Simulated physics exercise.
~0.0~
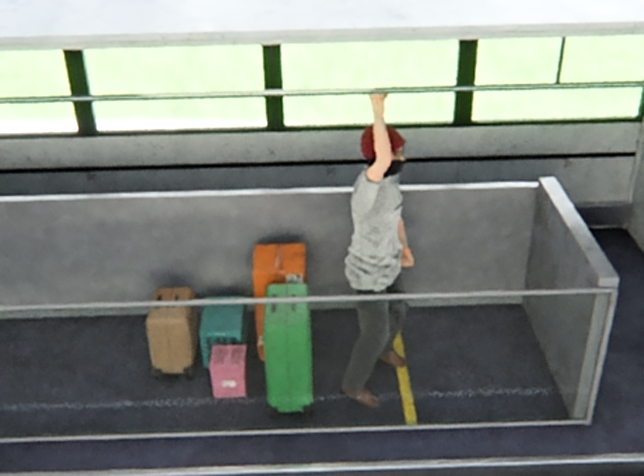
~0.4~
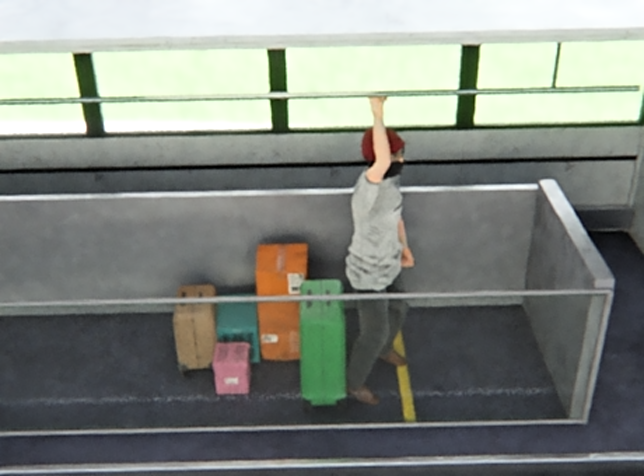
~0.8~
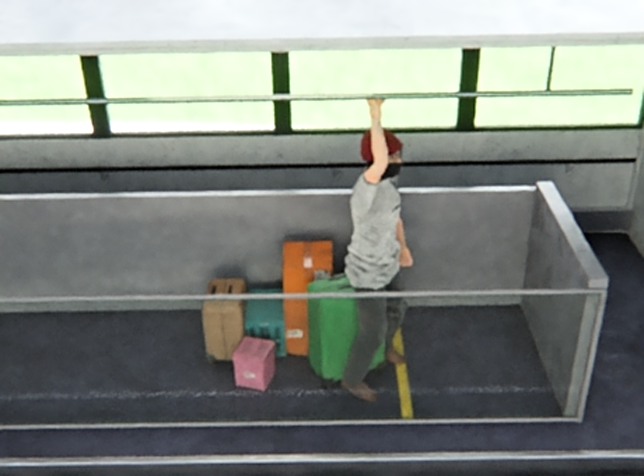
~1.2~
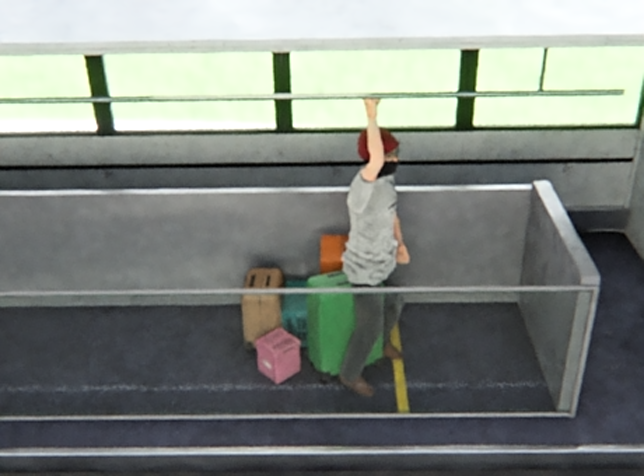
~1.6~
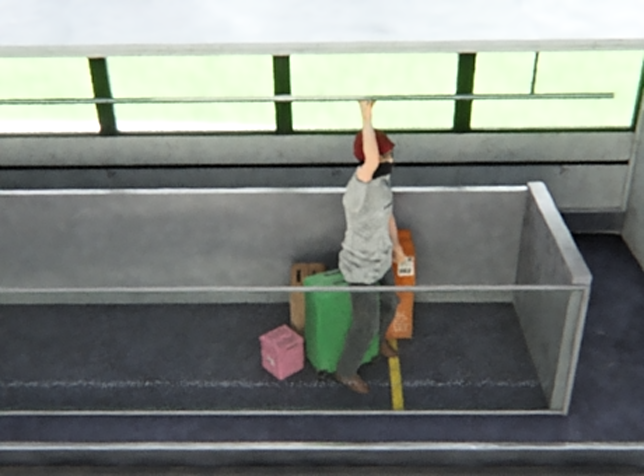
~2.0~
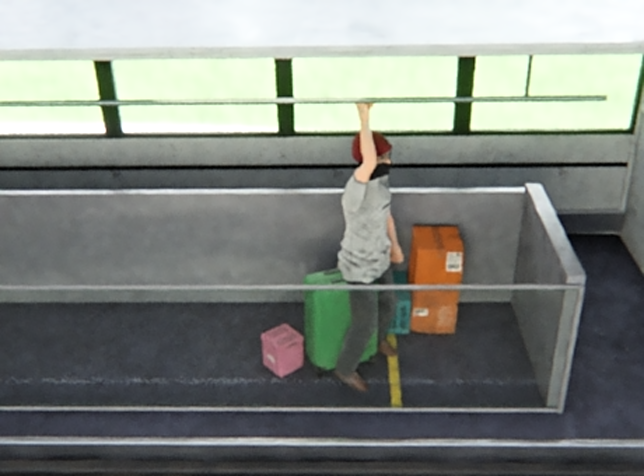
Luggage slides right past a standing passenger, the orange bag crossing the yellow line.
